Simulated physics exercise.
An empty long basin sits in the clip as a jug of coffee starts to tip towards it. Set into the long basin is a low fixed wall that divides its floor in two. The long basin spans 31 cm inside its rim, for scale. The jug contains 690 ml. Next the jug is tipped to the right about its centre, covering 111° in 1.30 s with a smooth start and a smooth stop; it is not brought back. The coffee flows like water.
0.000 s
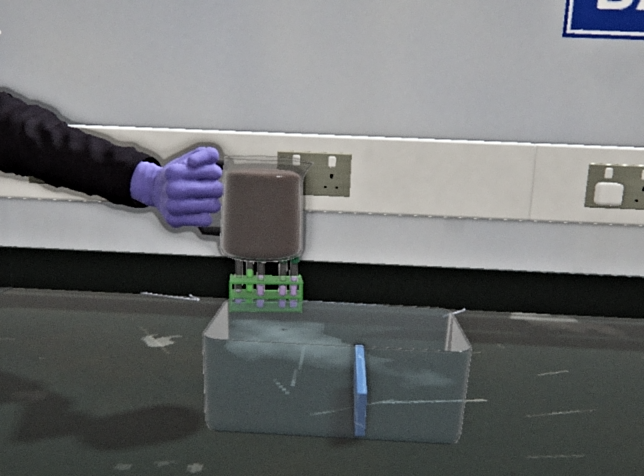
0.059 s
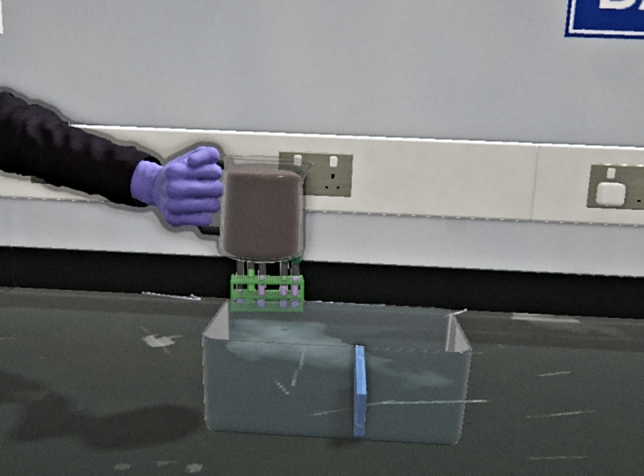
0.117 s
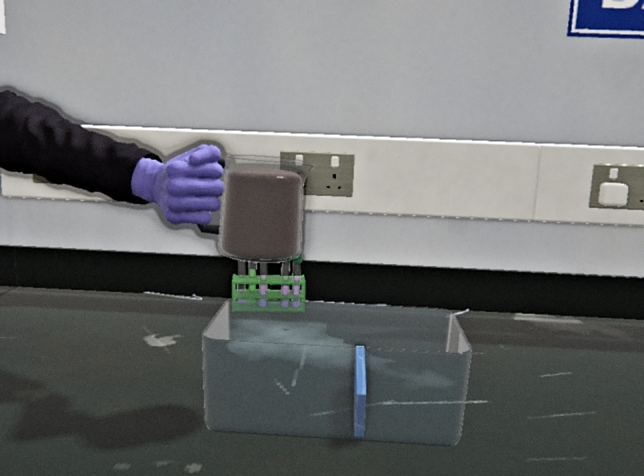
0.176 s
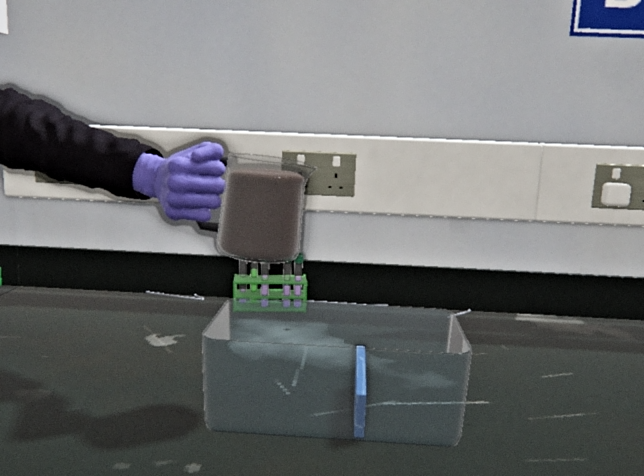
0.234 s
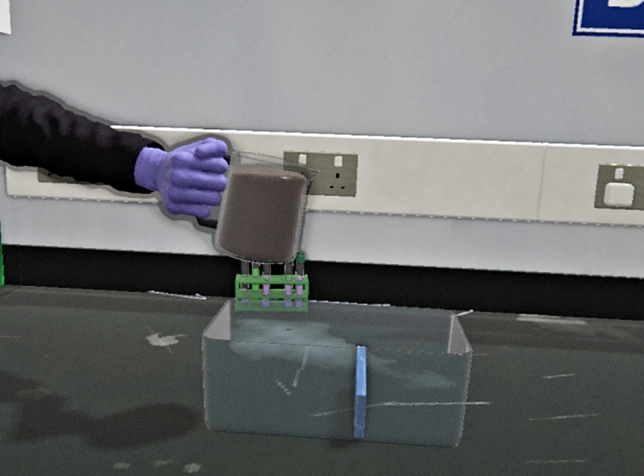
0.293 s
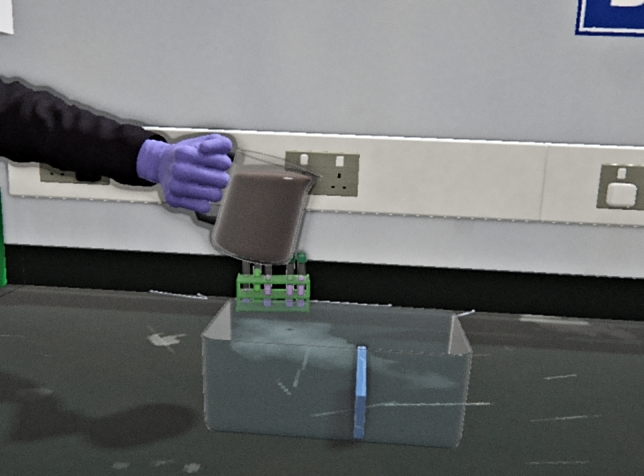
On a lab bench, a purple-gloved hand slowly tilting a jug of coffee rightward above an empty long basin with a blue divider.
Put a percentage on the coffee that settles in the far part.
Roughly 60 per cent ends up there.
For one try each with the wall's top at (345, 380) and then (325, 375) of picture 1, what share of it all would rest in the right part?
Some 85 in a hundred, then some 95 in a hundred.
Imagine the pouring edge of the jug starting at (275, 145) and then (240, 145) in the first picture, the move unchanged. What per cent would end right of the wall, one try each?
Near 0 in a hundred on the first go and near 5 in a hundred on the second.
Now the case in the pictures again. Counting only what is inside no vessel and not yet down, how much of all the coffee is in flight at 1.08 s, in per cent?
Roughly 20 per cent.
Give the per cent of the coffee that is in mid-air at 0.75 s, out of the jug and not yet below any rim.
Share: Roughly 14 per cent.
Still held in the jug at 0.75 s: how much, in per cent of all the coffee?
Around 82 in a hundred.
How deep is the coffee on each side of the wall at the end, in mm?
Left part about 10 mm deep, right part about 24 mm deep.
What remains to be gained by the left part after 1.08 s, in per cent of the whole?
It comes to near 32 per cent.
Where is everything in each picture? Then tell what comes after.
In the first picture, tilt 0°; pouring edge (313, 162); surface from (228, 171) to (302, 175); the long basin's rim runs from (216, 318) to (460, 330); the wall's top is at (360, 368).
In the second picture, tilt 1°; pouring edge (314, 163); surface from (228, 171) to (302, 175).
In the third picture, tilt 2°; pouring edge (315, 164); surface from (229, 172) to (302, 176).
In the fourth picture, tilt 5°; pouring edge (317, 167); surface from (231, 172) to (305, 176).
In the fifth picture, tilt 9°; pouring edge (320, 171); surface from (233, 174) to (308, 176).
In the sixth picture, tilt 13°; pouring edge (323, 176); surface from (233, 176) to (312, 177).
By 0.75 s the tilt is 68° and 81 per cent is still to pour, 0 is left of the wall and 4 right of it.
By 1.08 s the tilt is 103° and 27 per cent is still to pour, 6 is left of the wall and 48 right of it.
By 1.42 s the tilt is 111° and 2 per cent is still to pour, 35 is left of the wall and 60 right of it.
By 1.80 s the tilt is 111° and 0 per cent is still to pour, 39 is left of the wall and 60 right of it.
At rest 39 per cent lies left of the wall, 60 right of it and 1 outside.
